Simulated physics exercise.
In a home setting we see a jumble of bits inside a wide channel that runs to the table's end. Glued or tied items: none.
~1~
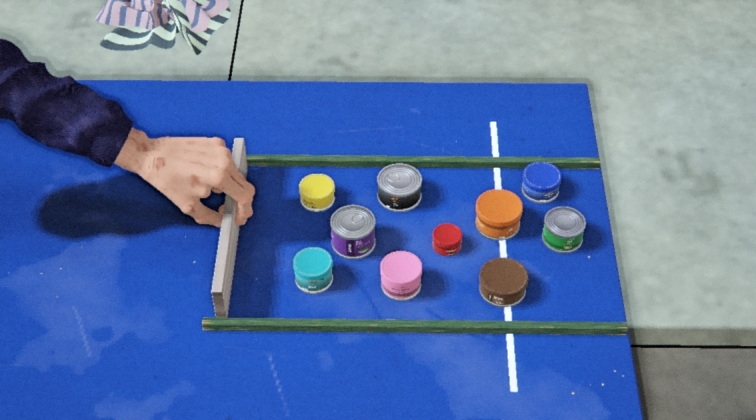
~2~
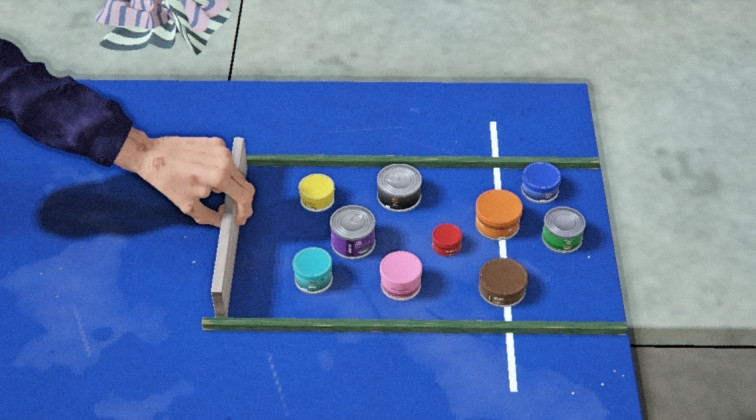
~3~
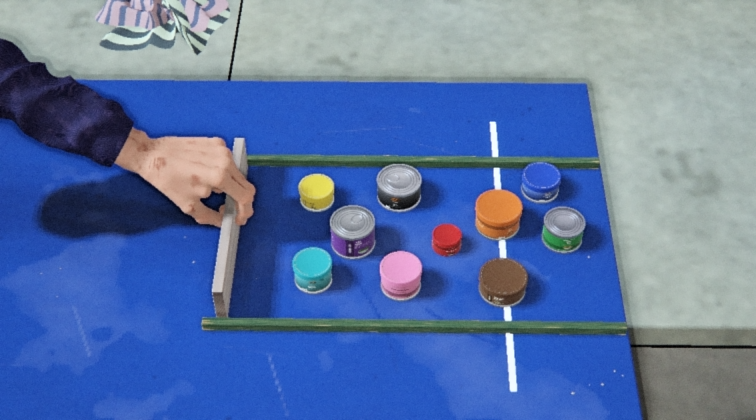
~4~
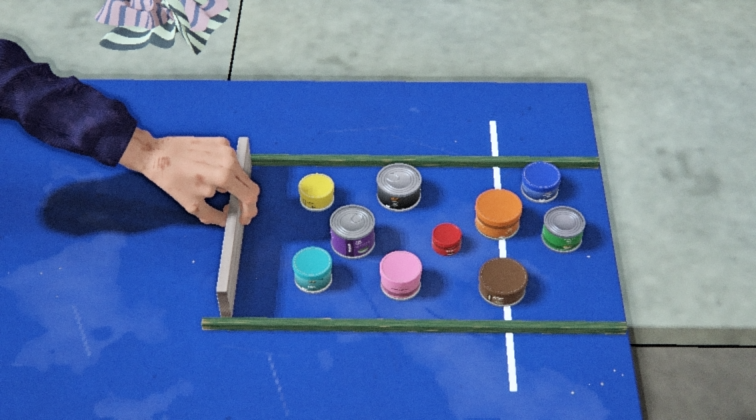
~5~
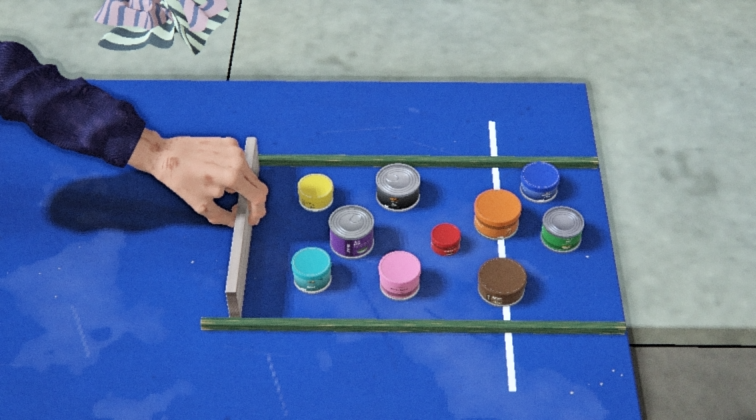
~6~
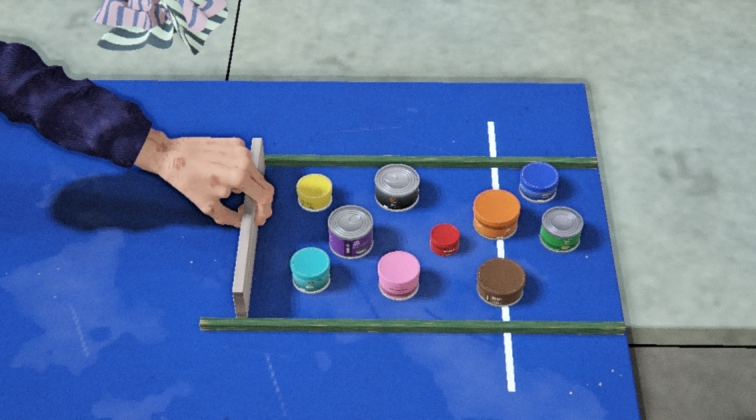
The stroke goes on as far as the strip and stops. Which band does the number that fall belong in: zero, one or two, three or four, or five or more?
I predict the table will hold on to all the pieces.
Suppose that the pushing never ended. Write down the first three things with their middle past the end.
Order, earliest first: Blue pot, green tin, brown pot.
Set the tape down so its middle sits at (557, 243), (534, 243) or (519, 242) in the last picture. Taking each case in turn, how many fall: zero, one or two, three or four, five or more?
Going through the three places in order, the answers are three or four; 1 or 2; zero.
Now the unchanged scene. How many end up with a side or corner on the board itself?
4 end up touching it.
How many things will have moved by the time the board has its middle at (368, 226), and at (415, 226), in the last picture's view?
I make it 5 at the first spot and 7 at the other.
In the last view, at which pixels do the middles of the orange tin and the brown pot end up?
Near (548, 211) and (566, 288).
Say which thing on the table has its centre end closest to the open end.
Nearest once everything settles: Blue pot.
Soon after, none off yet; green tin at rest near (561, 230); blue pot at rest near (539, 183); brown pot at rest near (501, 283).
Then, none off yet; green tin at rest near (561, 230); blue pot at rest near (539, 183); brown pot moved a little near (521, 285).
At rest, the number that fall off is zero.
